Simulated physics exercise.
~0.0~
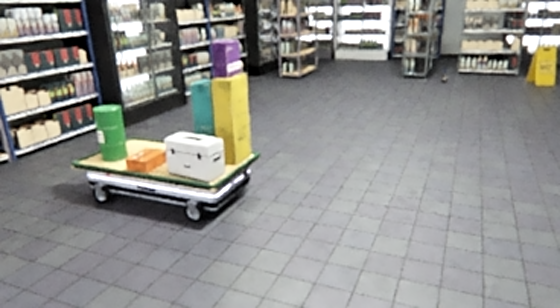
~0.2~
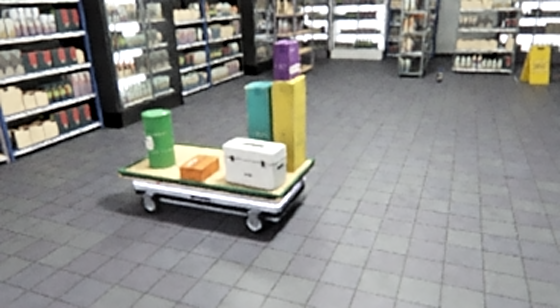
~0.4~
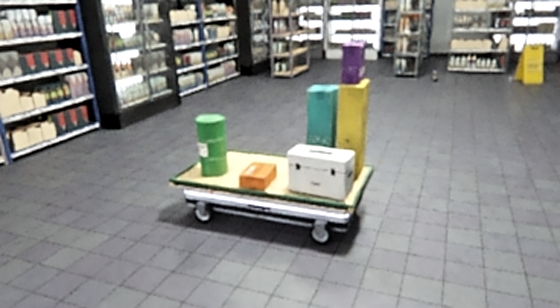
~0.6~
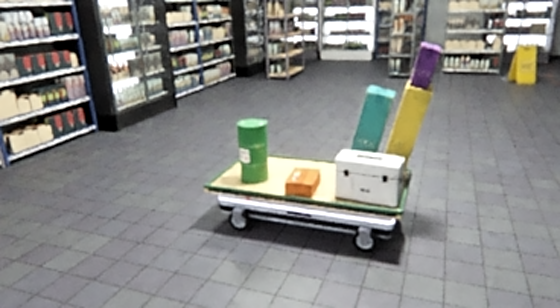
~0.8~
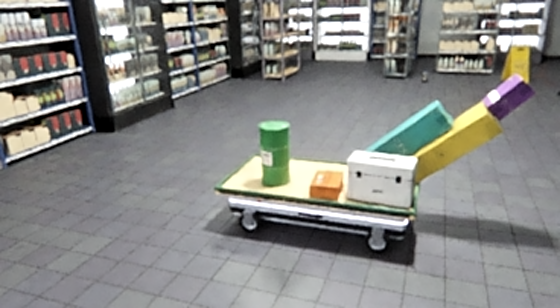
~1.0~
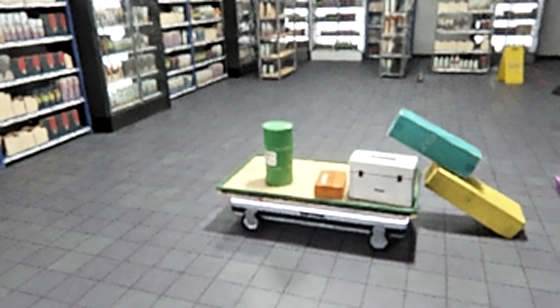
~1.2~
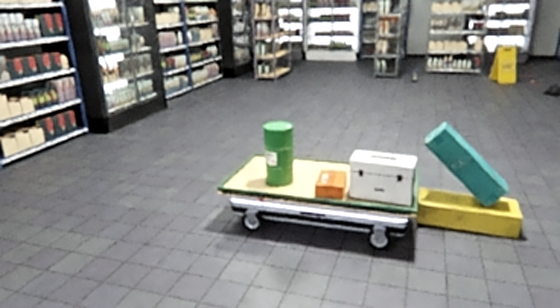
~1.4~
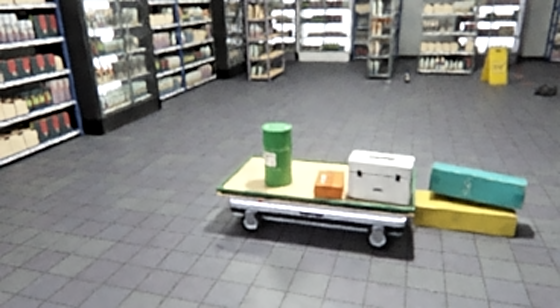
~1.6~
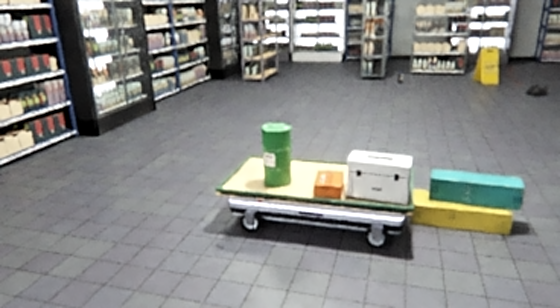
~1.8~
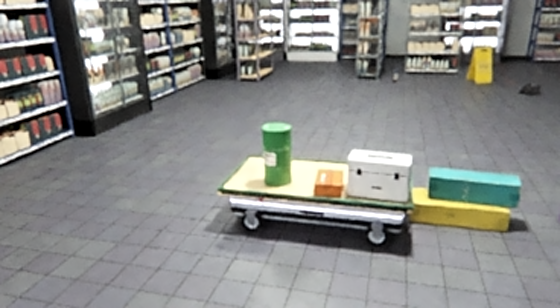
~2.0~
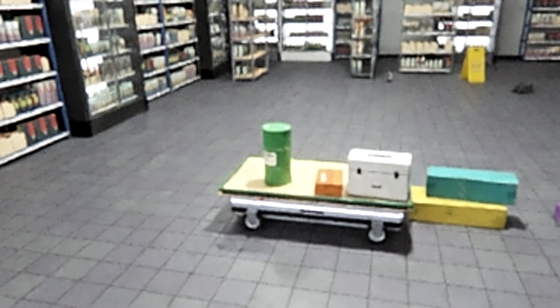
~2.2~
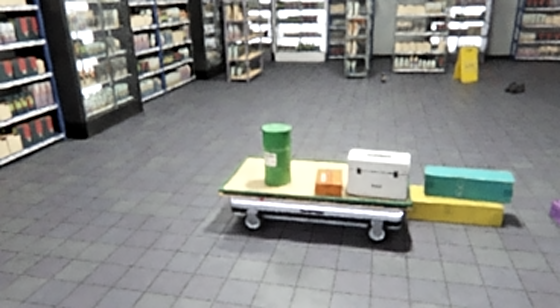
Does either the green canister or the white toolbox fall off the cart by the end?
No, the green canister and the white toolbox are both still on the deck when the cart is at rest.
A flat cart rolls to the right across the dark tiled floor of a shop, carrying a green canister, an orange parcel, a white toolbox and tall turquoise and yellow boxes, with a purple box at the top. As the cart comes to a stop, the tall boxes and the purple one tip to the right. They topple over the right end, and the purple box drops out of view. The turquoise box tumbles down onto the fallen yellow one and settles flat. The canister, parcel and toolbox remain on the deck, while the purple box lies at the far right.
